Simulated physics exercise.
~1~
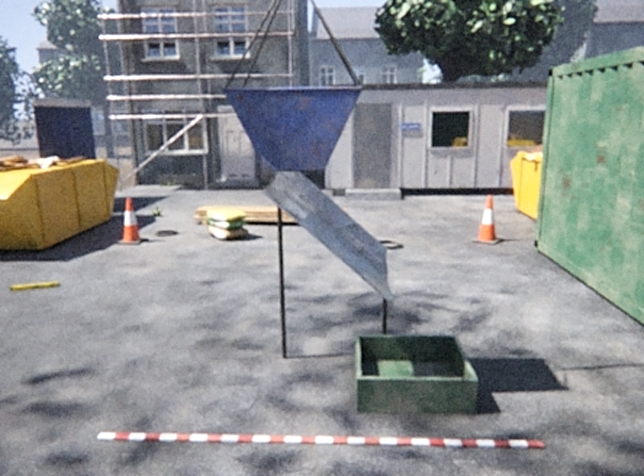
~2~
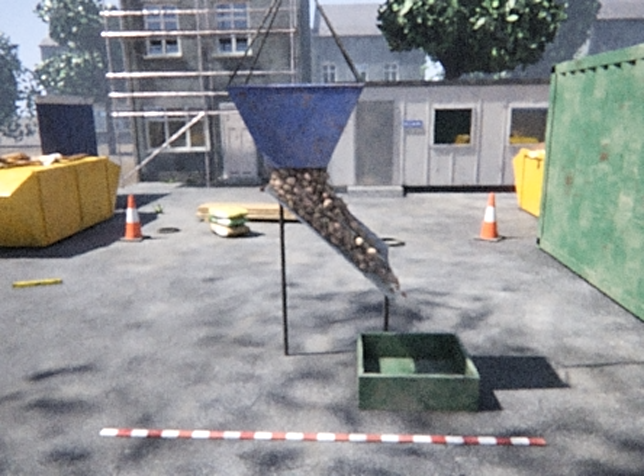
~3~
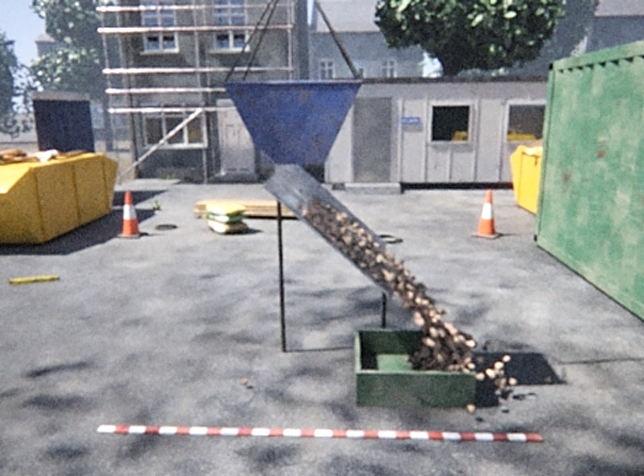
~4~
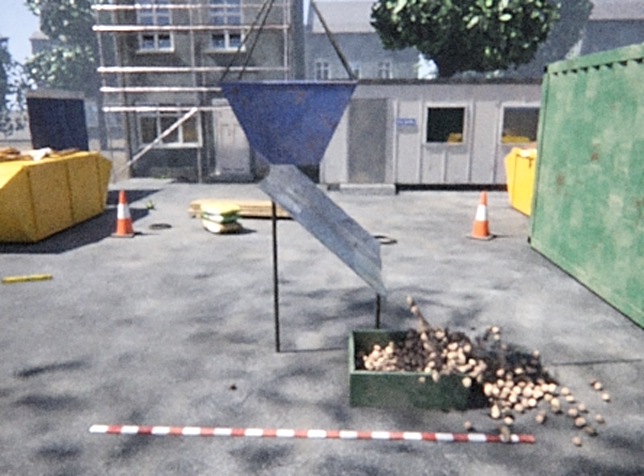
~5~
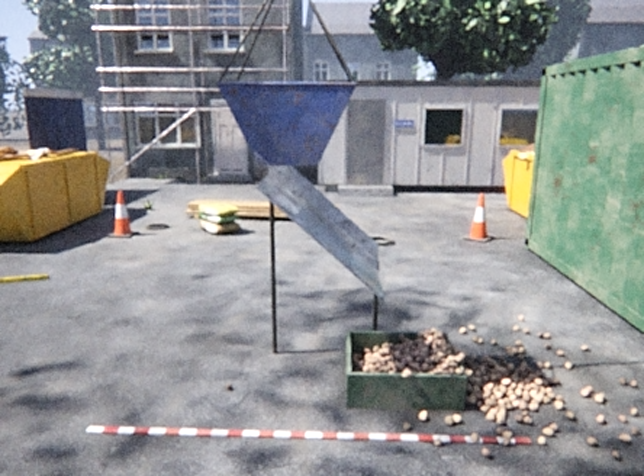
Brown stones drop from a blue skip, slide down steel, and mostly fill a green bin, the rest spilling right.
